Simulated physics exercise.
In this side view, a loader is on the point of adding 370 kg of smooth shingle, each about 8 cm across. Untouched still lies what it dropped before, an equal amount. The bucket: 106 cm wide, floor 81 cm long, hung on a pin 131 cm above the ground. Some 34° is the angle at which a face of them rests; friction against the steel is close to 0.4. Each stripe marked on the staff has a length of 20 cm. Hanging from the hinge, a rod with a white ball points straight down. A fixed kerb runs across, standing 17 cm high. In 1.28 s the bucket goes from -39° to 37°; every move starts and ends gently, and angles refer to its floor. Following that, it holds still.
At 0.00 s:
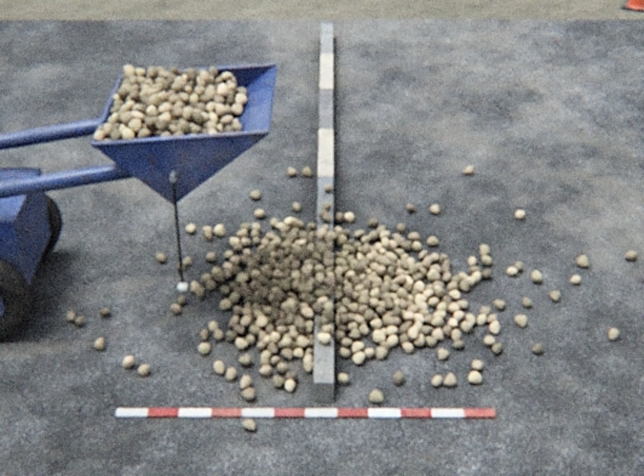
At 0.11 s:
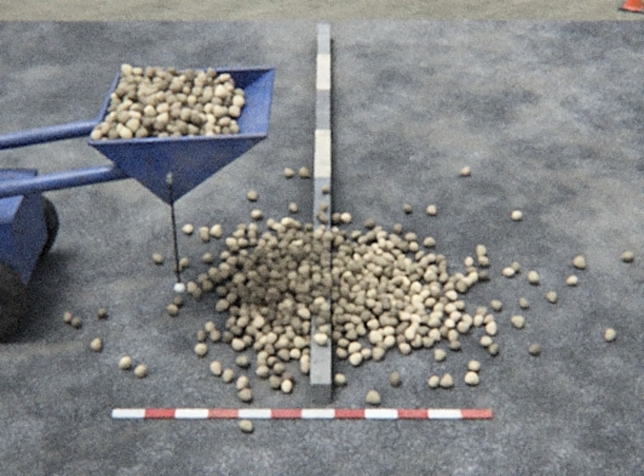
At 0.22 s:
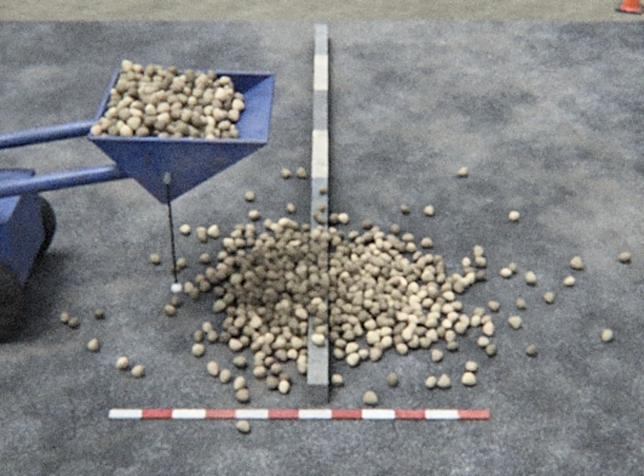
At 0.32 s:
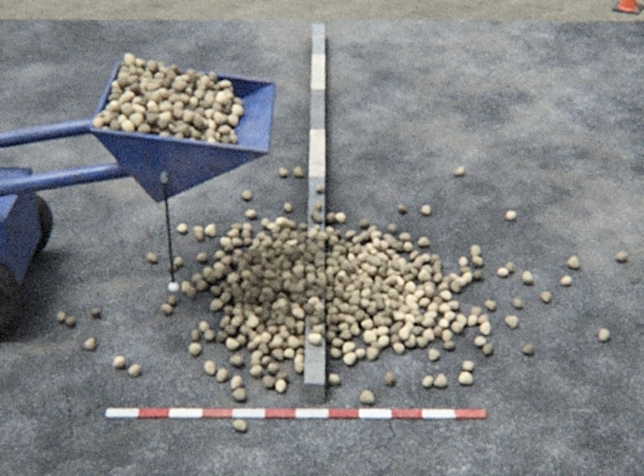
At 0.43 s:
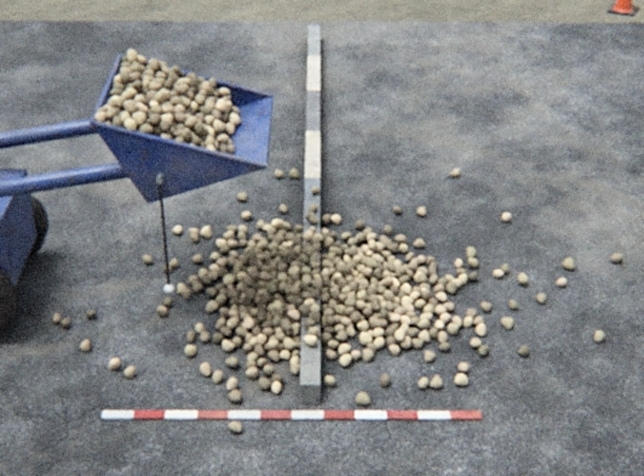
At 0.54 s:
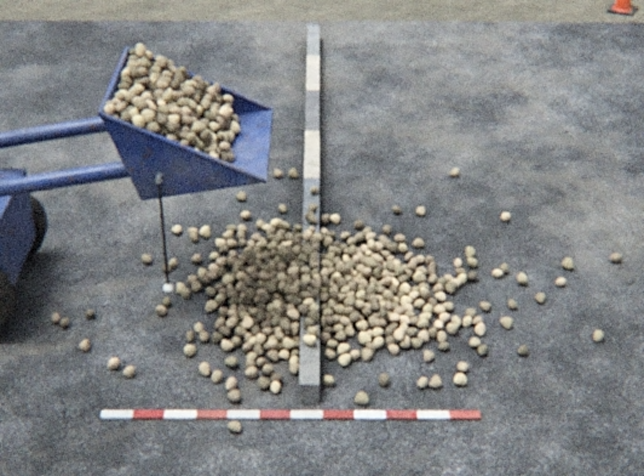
A blue loader bucket full of rounded stones tilts clockwise above a pile straddling a kerb.
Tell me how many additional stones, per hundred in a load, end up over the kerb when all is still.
Some 49 in every hundred.
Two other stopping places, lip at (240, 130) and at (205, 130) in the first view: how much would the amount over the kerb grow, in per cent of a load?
I'd say close to 20 per cent for one and close to 5 per cent for the other, in that order.
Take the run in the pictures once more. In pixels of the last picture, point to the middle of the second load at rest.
They end up centred around (306, 282).
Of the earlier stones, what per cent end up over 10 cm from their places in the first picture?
20 %.
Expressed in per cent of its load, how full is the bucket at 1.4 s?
Near 45 per cent of the load is held.
After 1.0 s the floor is at 25°; in per cent of one load, 99 in the bucket, 56 on this side of the kerb, 46 over the kerb; the foremost stones are at (551, 274).
After 1.4 s the floor is at 37°; in per cent of one load, 43 in the bucket, 110 on this side of the kerb, 48 over the kerb; the foremost stones are at (551, 274).
After 1.7 s the floor is at 37°; in per cent of one load, 6 in the bucket, 121 on this side of the kerb, 74 over the kerb; the foremost stones are at (551, 274).
After 4.3 s the floor is at 37°; in per cent of one load, 0 in the bucket, 106 on this side of the kerb, 95 over the kerb; the foremost stones are at (566, 291). Net gain over the kerb, 49.
